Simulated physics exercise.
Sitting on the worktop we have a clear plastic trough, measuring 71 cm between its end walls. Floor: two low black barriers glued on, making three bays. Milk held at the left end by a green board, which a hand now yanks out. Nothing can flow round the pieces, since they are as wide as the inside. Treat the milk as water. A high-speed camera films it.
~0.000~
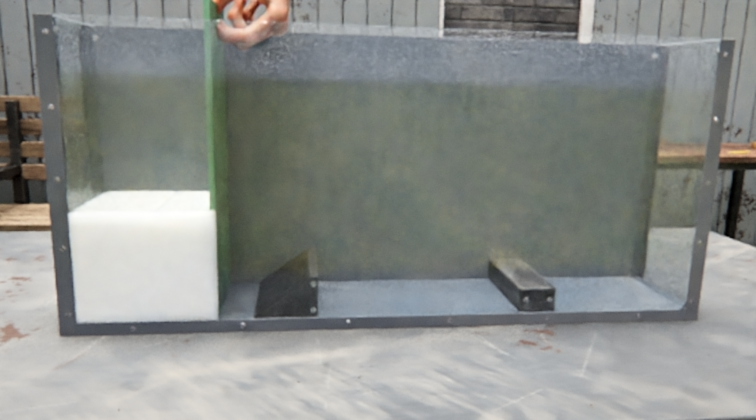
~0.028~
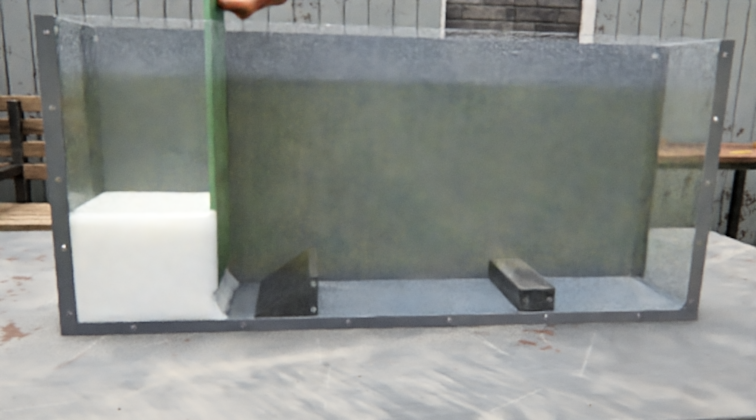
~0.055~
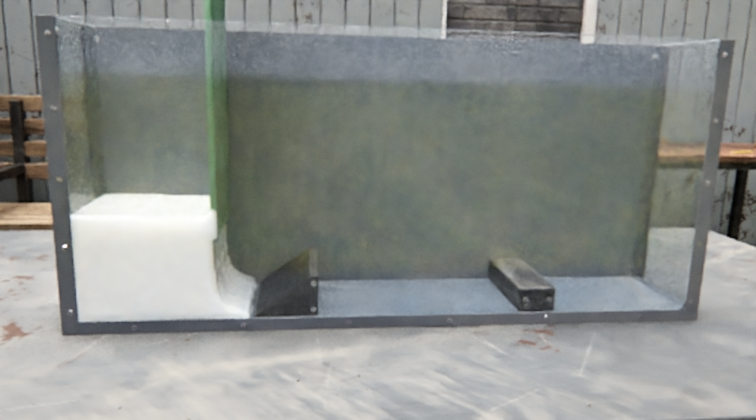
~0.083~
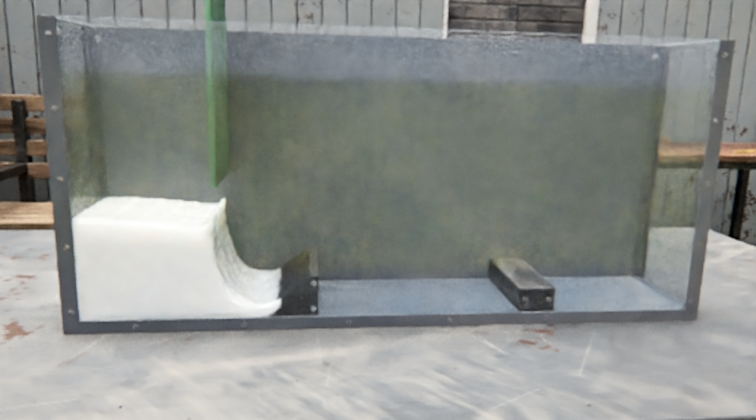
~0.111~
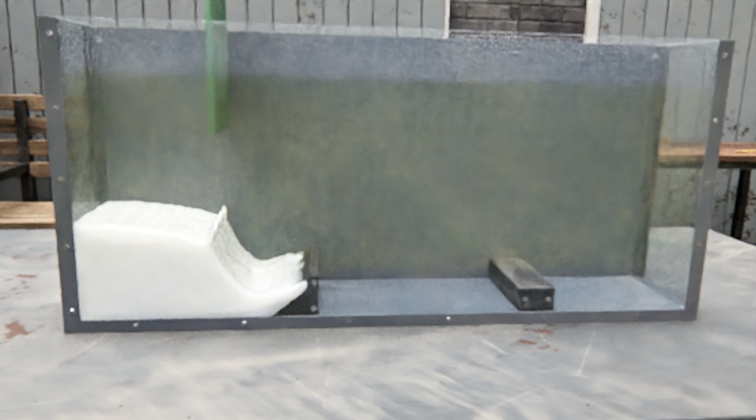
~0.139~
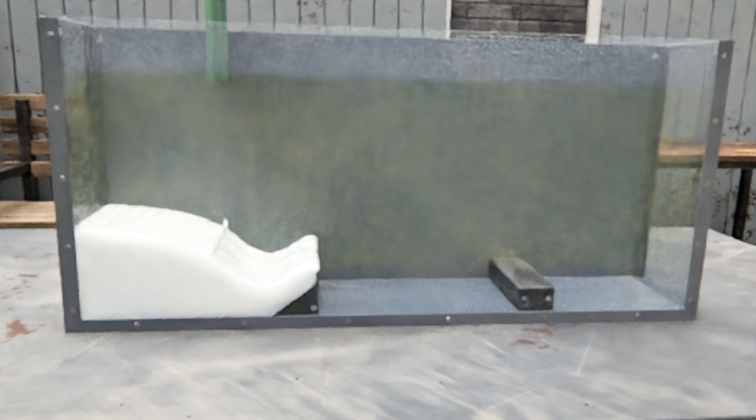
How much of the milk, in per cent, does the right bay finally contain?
The right bay gets about 14 per cent.
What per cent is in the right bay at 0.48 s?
About 2 per cent.
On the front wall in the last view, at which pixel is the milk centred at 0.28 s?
You'll find the balance point close to (219, 281) in the last picture.
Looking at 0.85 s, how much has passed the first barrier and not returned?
About 42 %.
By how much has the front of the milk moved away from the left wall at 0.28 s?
By then it's made it to close to 40 cm from the left end.
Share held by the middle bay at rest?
Roughly 30 %.
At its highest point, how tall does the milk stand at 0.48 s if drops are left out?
Not counting spray, it tops out near 6.5 cm.
By 0.28 s 83 per cent is still short of the first barrier, 0 is over the second.
By 0.48 s 65 per cent is still short of the first barrier, 2 is over the second.
By 0.85 s 58 per cent is still short of the first barrier, 13 is over the second.
At rest it is 56 per cent left, 30 middle, 14 right.
